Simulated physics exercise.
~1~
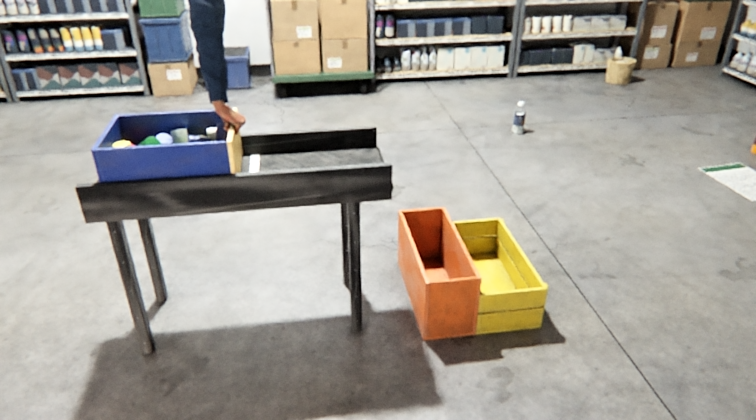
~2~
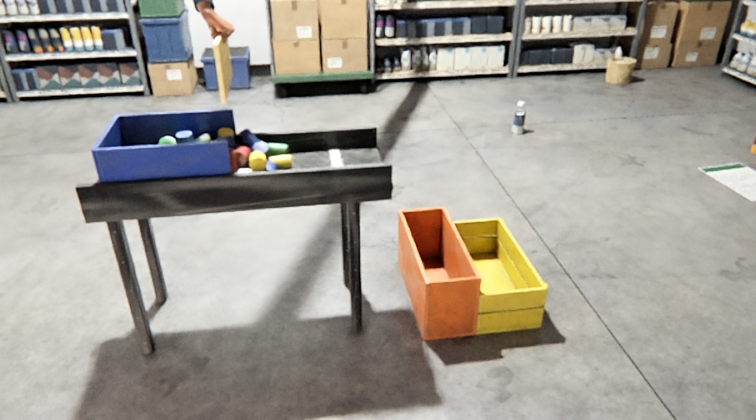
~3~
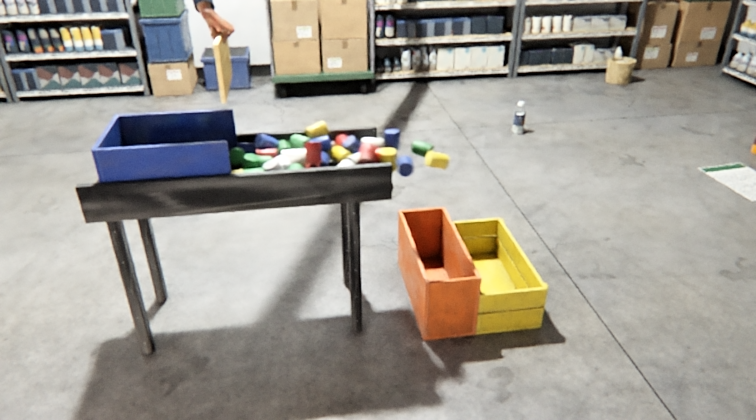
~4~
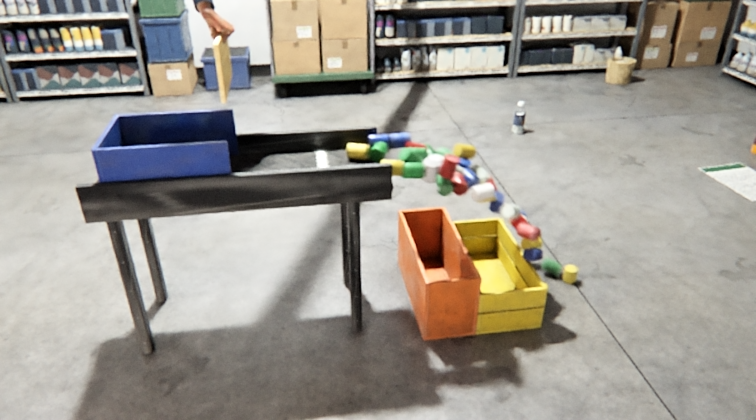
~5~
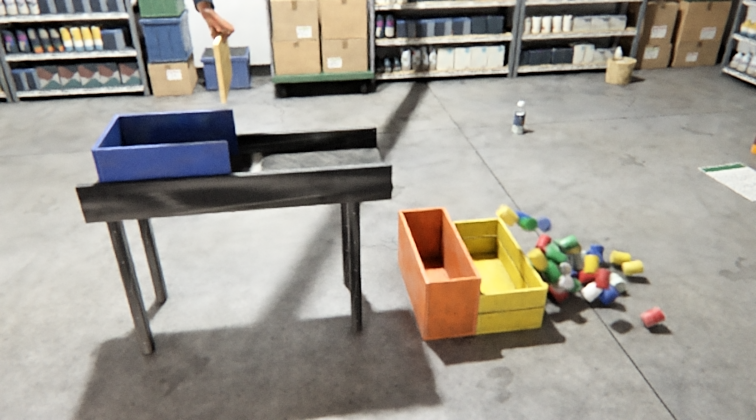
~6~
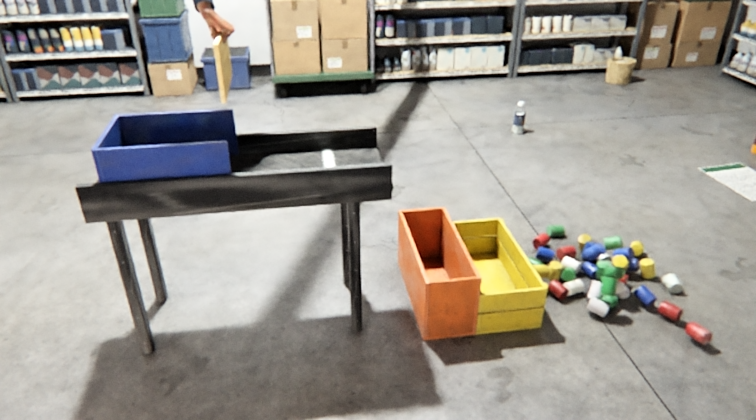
The clip shows a hand lifting a gate from a blue pen on a raised conveyor, and colourful small jars riding right along the belt. They pour off its end, fly over an orange box and a yellow tub, and finish scattered on the floor beyond, leaving both containers empty.
